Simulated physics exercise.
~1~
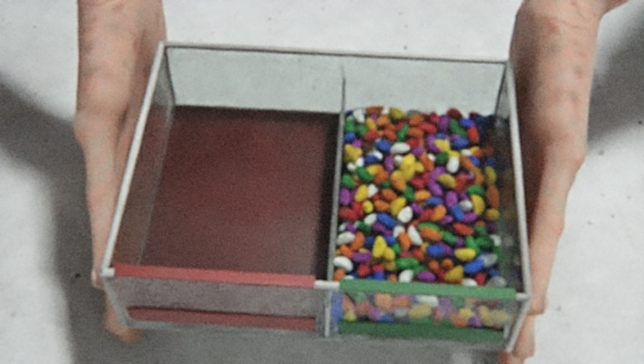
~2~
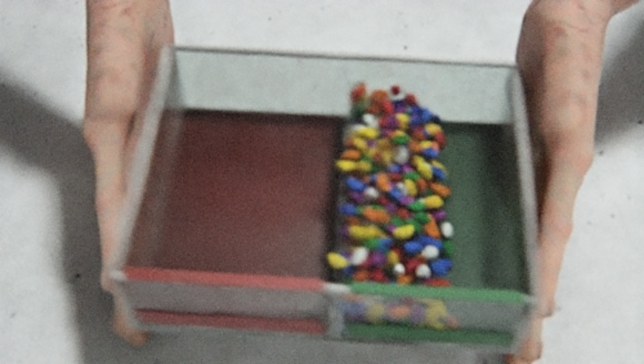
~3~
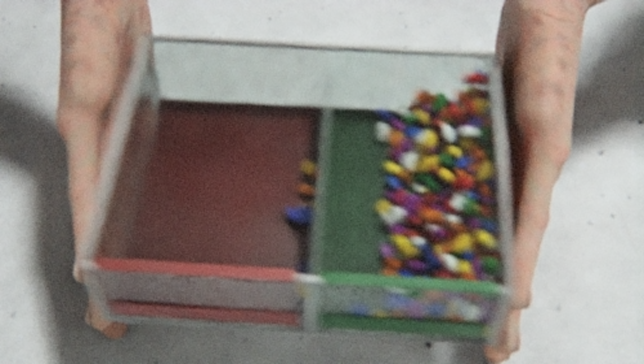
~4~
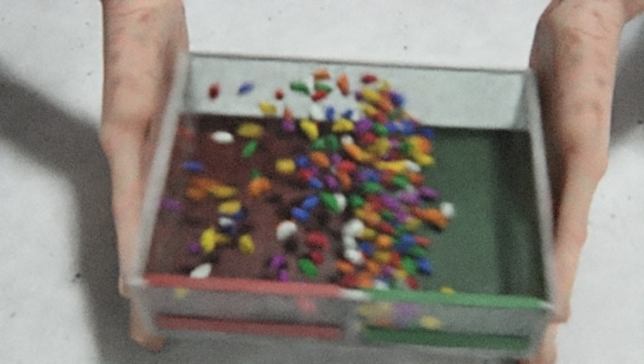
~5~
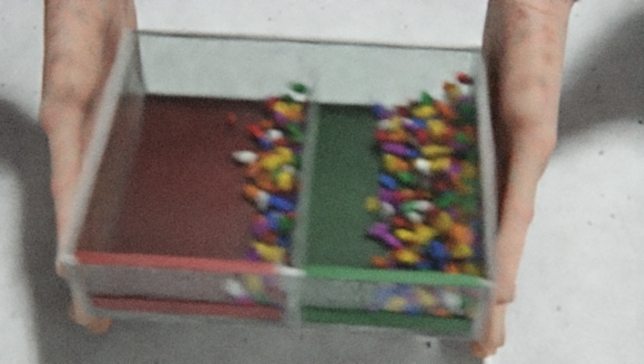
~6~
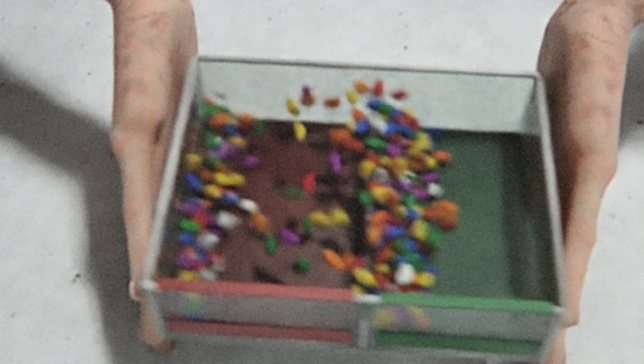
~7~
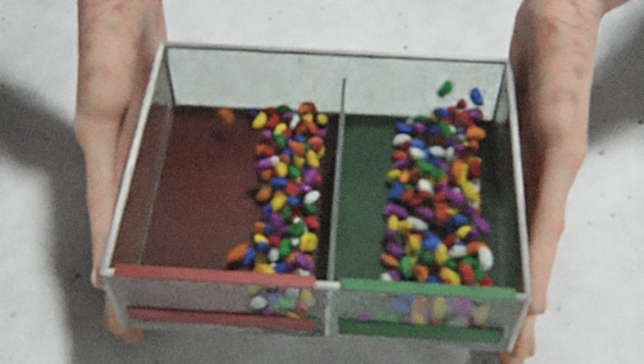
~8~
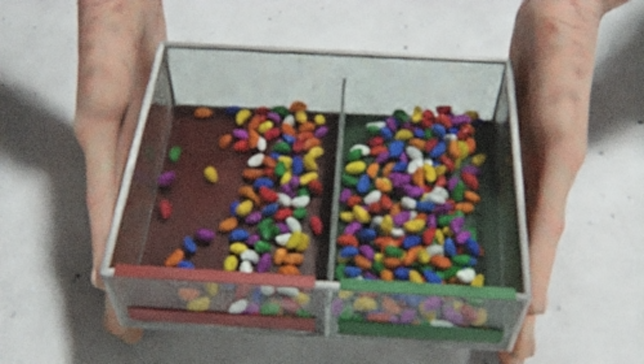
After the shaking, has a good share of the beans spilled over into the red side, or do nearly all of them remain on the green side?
A good share has spilled over the divider into the red side. The green side still holds the larger part, so both sides end up well supplied with beans.
